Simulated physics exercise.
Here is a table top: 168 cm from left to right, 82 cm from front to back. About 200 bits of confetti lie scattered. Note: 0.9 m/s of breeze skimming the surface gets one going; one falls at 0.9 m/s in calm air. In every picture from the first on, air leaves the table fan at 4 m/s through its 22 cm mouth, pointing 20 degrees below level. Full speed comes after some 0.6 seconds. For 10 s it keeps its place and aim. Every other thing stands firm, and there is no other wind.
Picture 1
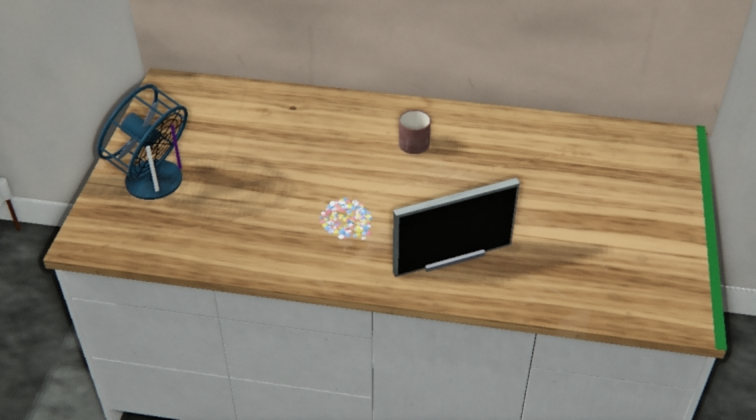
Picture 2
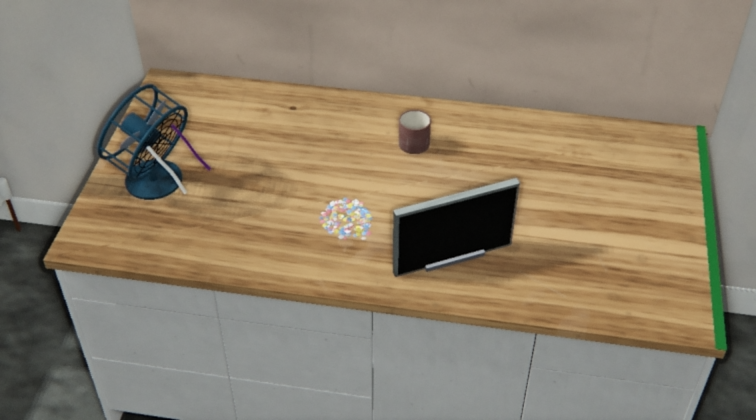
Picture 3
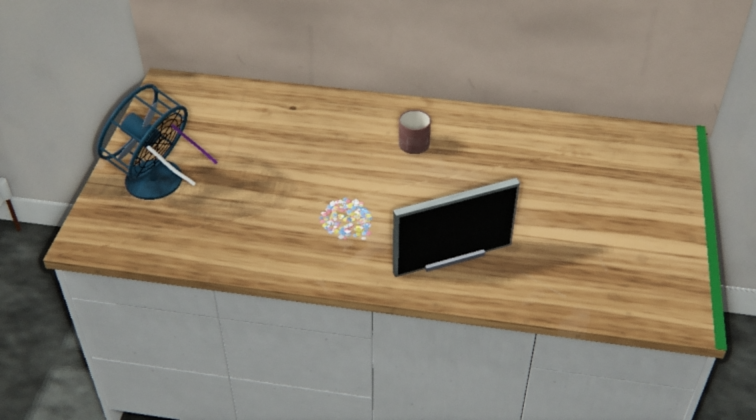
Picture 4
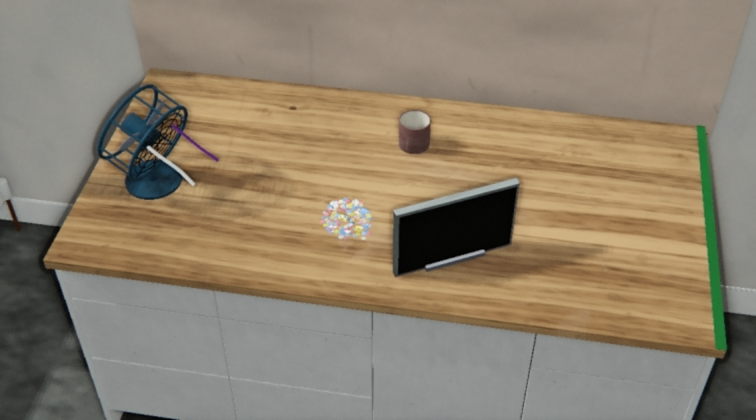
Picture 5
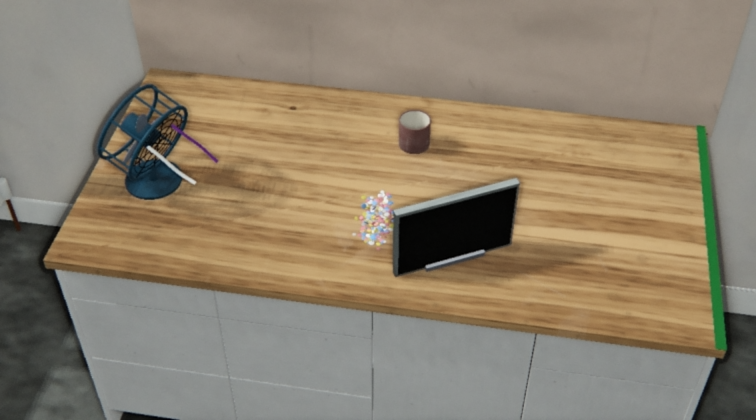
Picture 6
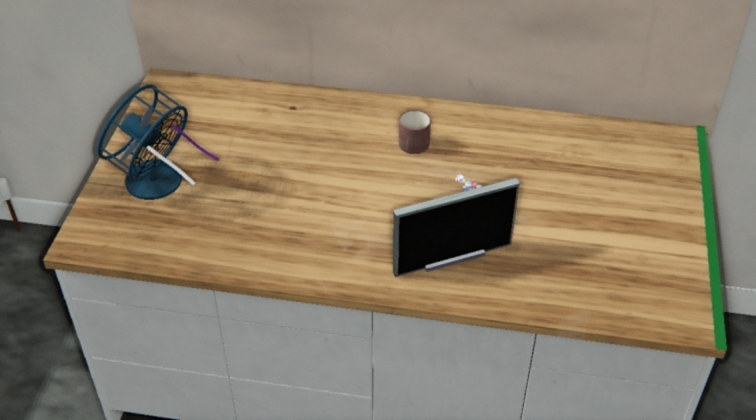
Colorful confetti lying on a wooden table top, then sliding right and slipping behind a laptop as fan ribbons stream outward.
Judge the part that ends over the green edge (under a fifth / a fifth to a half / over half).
The count there is the larger part.
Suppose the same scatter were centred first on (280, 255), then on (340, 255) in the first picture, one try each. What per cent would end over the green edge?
In turn: 0 per cent, 40 per cent.
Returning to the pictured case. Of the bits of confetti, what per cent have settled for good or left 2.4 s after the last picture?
80 %.
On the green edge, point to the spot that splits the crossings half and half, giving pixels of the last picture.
Median crossing point, approx. (711, 182).
Then, 1.2 s after the last picture the count stands so, 70 % are over the green edge; the middle of those still in play is near (629, 155).
Then, 2.4 s after the last picture the count stands so, 90 % are over the green edge.
Then, 4.7 s after the last picture the count stands so, 97 % are over the green edge.
Then, 9.2 s after the last picture, at the end, 98 % are over the green edge.
